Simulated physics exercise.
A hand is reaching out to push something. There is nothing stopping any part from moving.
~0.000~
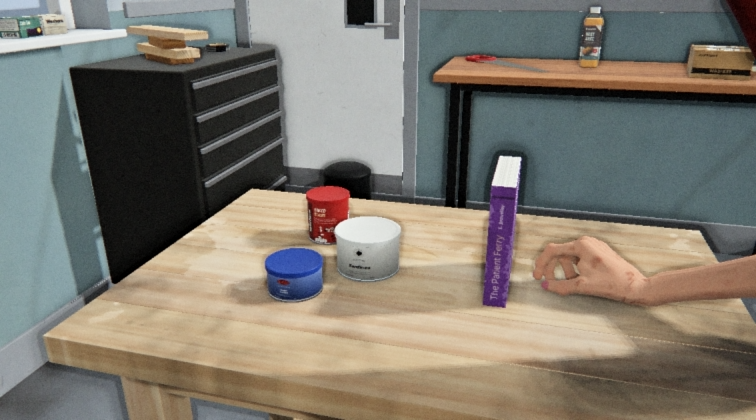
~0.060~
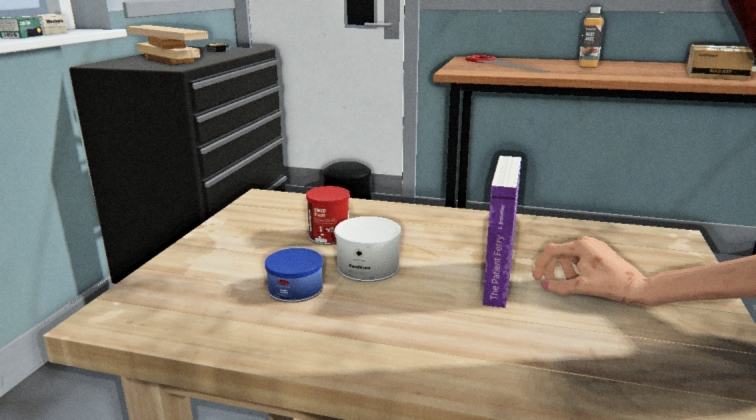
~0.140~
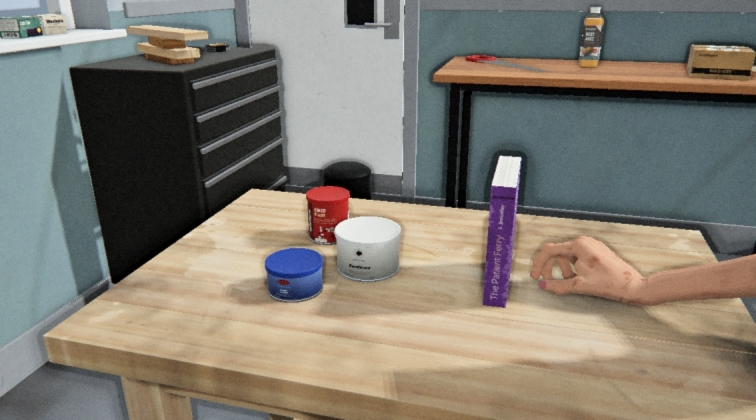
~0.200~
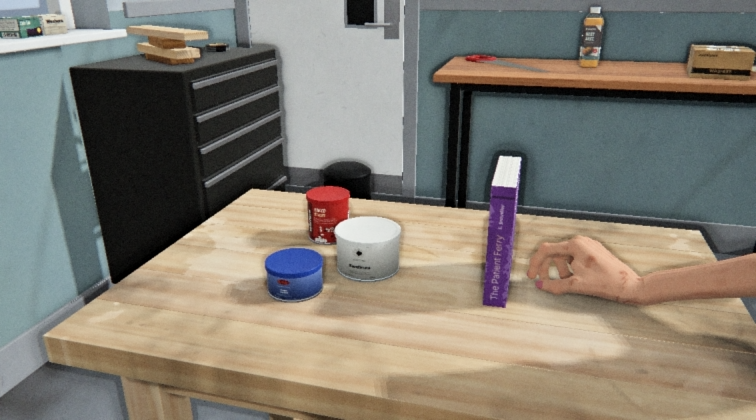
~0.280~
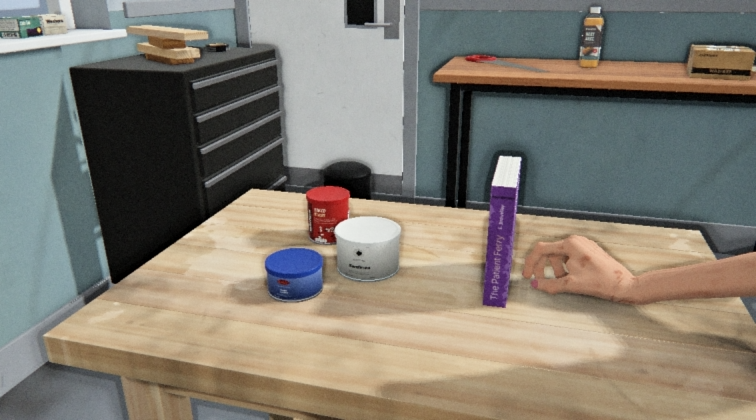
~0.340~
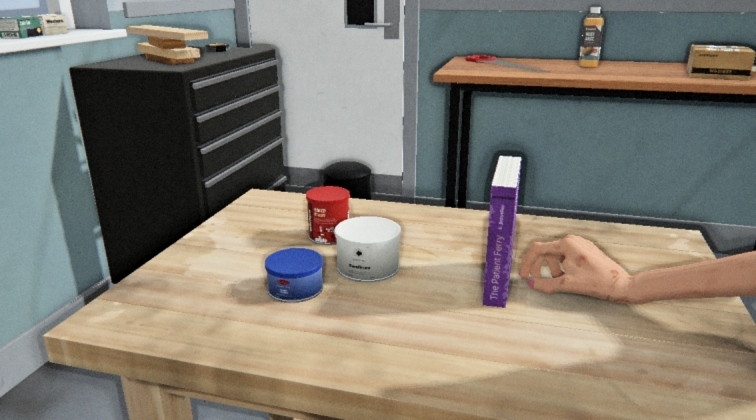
A hand moves slightly left toward an upright purple book beside three containers on a table.
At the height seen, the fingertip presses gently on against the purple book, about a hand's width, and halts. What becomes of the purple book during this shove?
Well, it keeps its balance in the end.
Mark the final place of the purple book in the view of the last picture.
The object ends up somewhere near (428, 222).
After 0.84 s, purple book shifted a little near (489, 227).
After 1.34 s, purple book shifted a little near (460, 225).
After 1.84 s, purple book shifted about its own width near (433, 222).
In the end (2.6 s), moved from the start, purple book. At the end, from the last picture's camera, purple book near (428, 222).
